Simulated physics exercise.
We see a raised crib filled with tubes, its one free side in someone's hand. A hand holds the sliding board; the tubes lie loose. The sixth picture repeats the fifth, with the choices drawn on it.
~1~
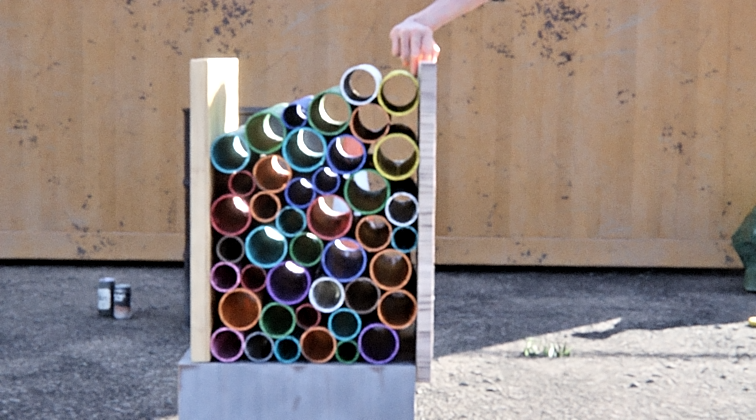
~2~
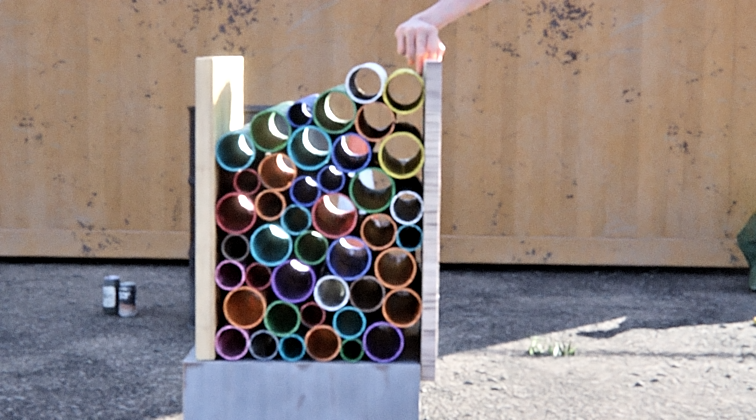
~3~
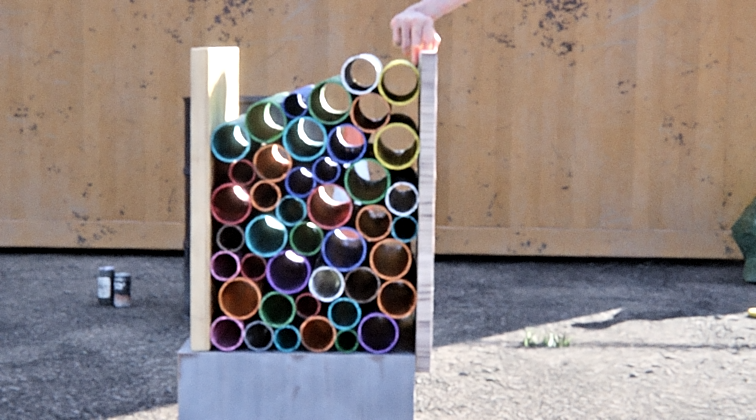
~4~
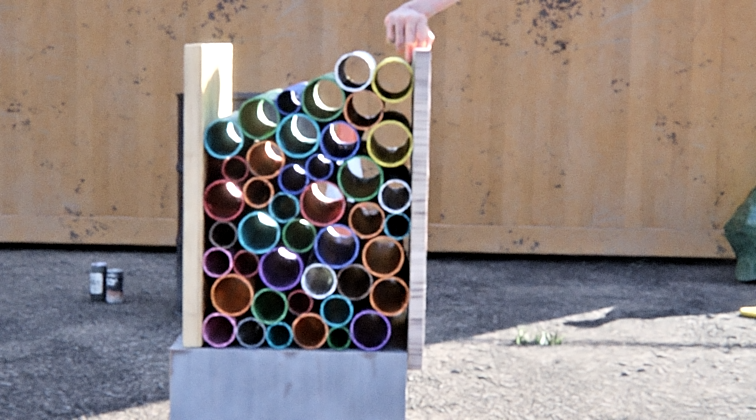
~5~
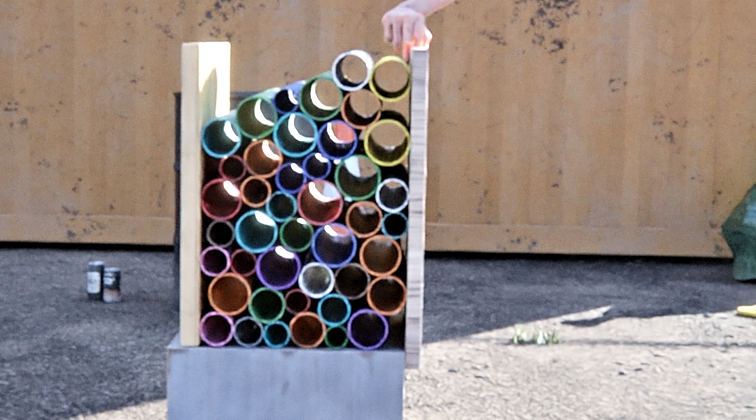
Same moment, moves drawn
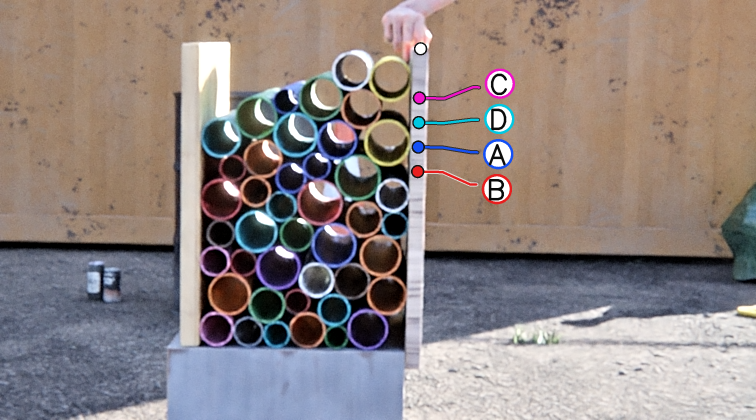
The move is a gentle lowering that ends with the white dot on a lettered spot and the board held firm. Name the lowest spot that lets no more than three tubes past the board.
Slide it to B.
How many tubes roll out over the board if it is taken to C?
At C the number is none.
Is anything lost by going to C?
At C: No.
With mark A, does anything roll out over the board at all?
At A: Yes.
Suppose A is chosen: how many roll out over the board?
The count is one.
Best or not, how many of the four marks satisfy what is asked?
Four of the four.
On the copy, A at (418, 147); B at (418, 172); C at (420, 98); D at (419, 122); the white dot at (421, 49).
On B. First, top of the board (411, 105).
Then, top of the board (410, 168).
Finally, top of the board (410, 171), one out over the board.
By contrast, A one out over the board; C none out over the board; D none out over the board.
